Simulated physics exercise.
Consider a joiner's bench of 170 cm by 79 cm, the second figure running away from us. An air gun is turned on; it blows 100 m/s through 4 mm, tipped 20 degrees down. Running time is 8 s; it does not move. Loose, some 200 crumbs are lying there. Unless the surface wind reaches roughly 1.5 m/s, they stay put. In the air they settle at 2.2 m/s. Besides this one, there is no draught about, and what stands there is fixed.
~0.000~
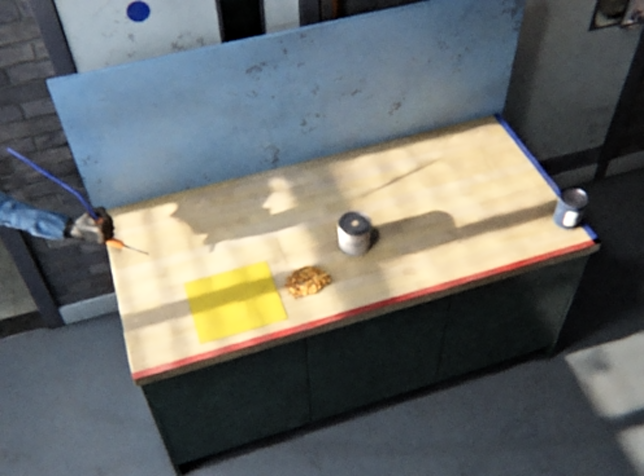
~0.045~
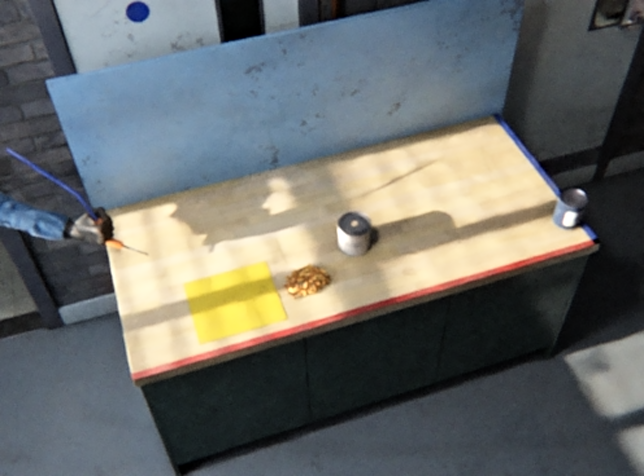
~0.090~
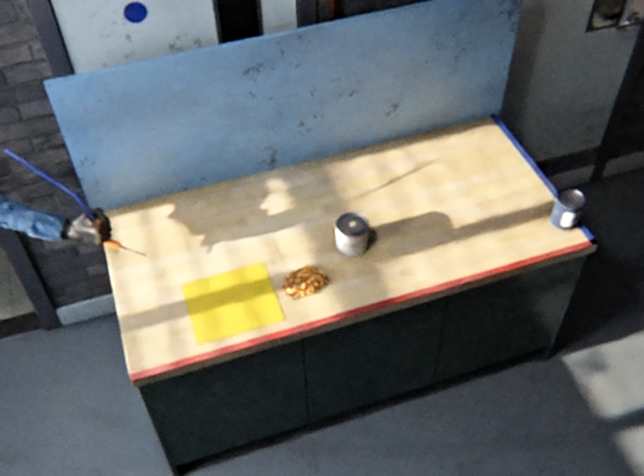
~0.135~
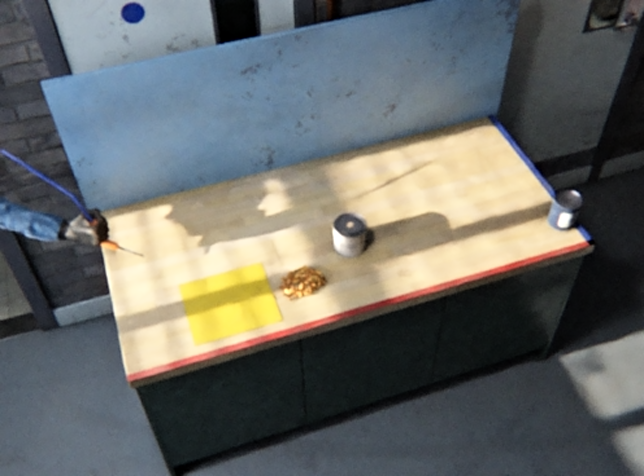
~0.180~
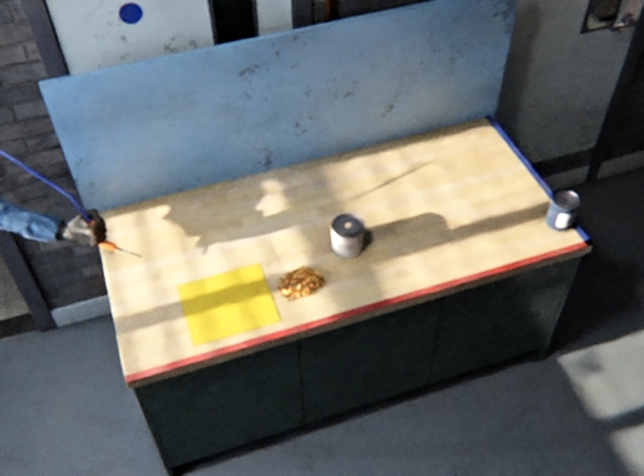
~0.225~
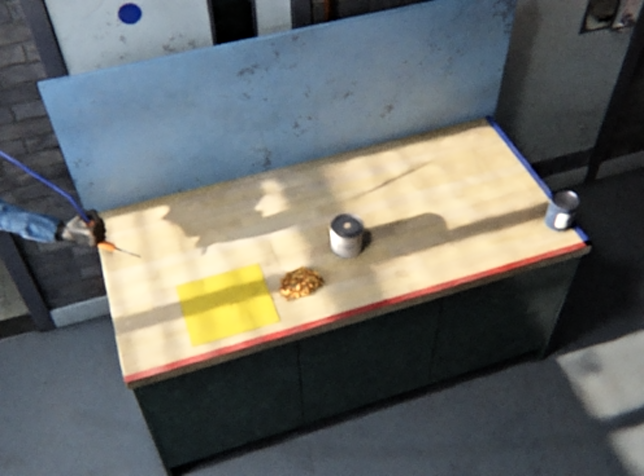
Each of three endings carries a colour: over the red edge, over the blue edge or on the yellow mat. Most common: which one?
Red.
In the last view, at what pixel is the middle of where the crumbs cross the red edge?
Somewhere about (417, 297).
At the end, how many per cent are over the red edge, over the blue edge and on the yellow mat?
I'd put it at around 90 % for red, 0 % for blue and 0 % for yellow.
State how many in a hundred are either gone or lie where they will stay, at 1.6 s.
The share is roughly 90 %.
After 1.6 s the count stands so, 88 % are over the red edge, 0 % over the blue edge and 0 % on the yellow mat.
After 2.6 s the count stands so, 88 % are over the red edge, 0 % over the blue edge and 0 % on the yellow mat.
After 4.4 s the count stands so, 91 % are over the red edge, 0 % over the blue edge and 0 % on the yellow mat.
After 8.0 s, at the end, 92 % are over the red edge, 0 % over the blue edge and 0 % on the yellow mat.
